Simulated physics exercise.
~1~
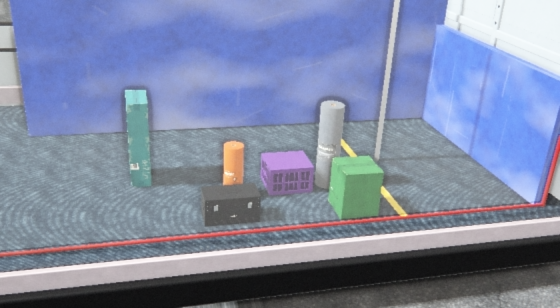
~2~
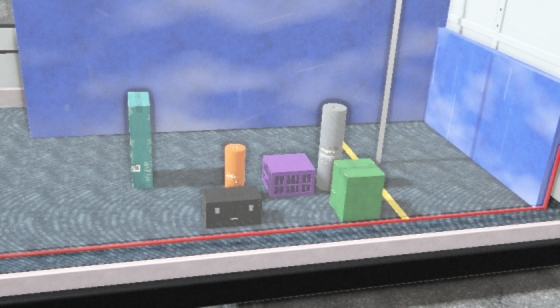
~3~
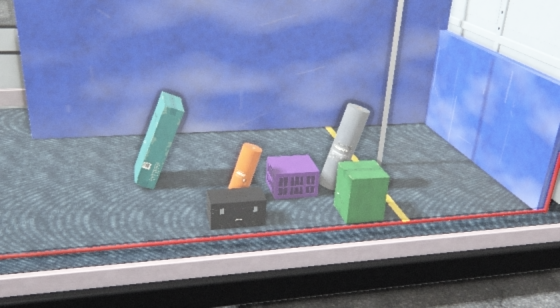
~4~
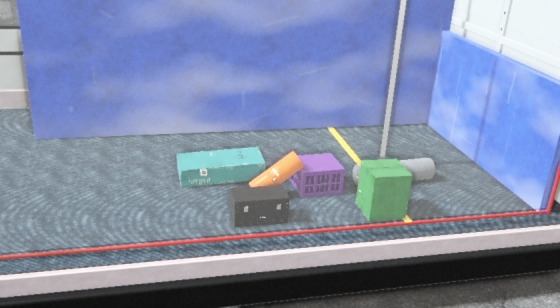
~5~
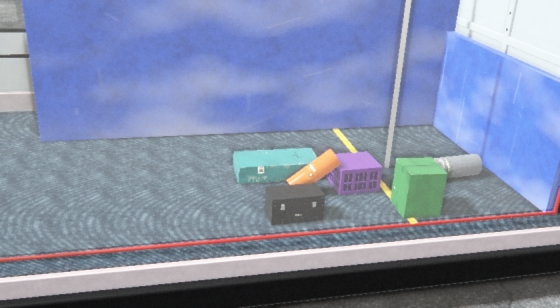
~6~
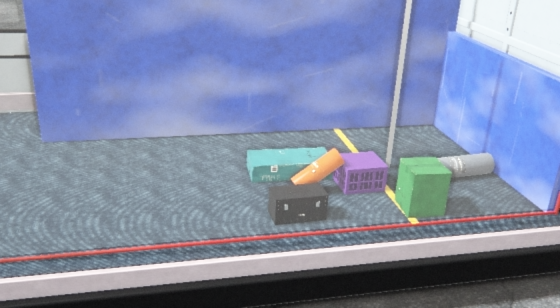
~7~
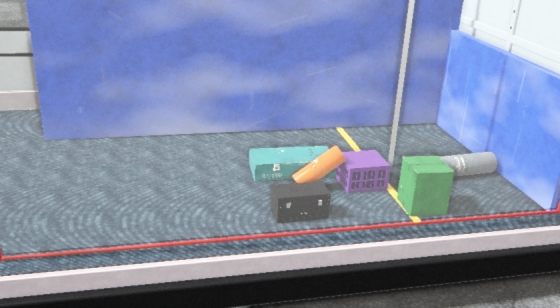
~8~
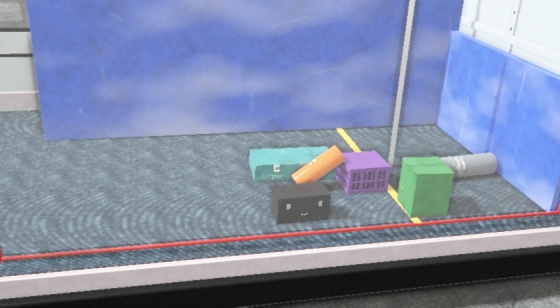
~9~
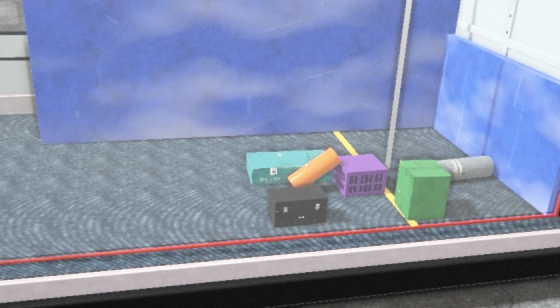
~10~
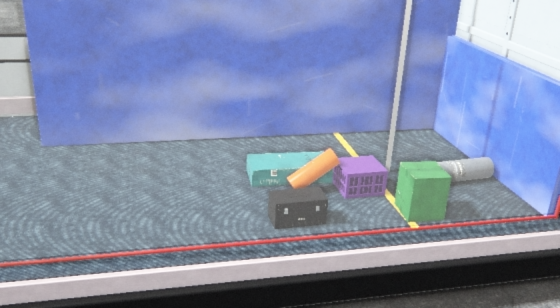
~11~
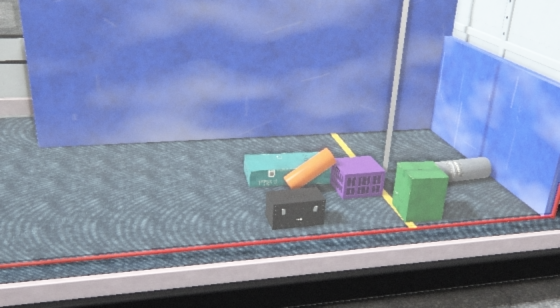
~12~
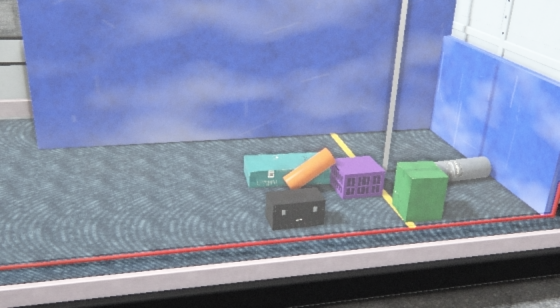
Teal box, orange roll and grey roll toppling rightward as loose items slide, green carton stopping upright past a yellow line.
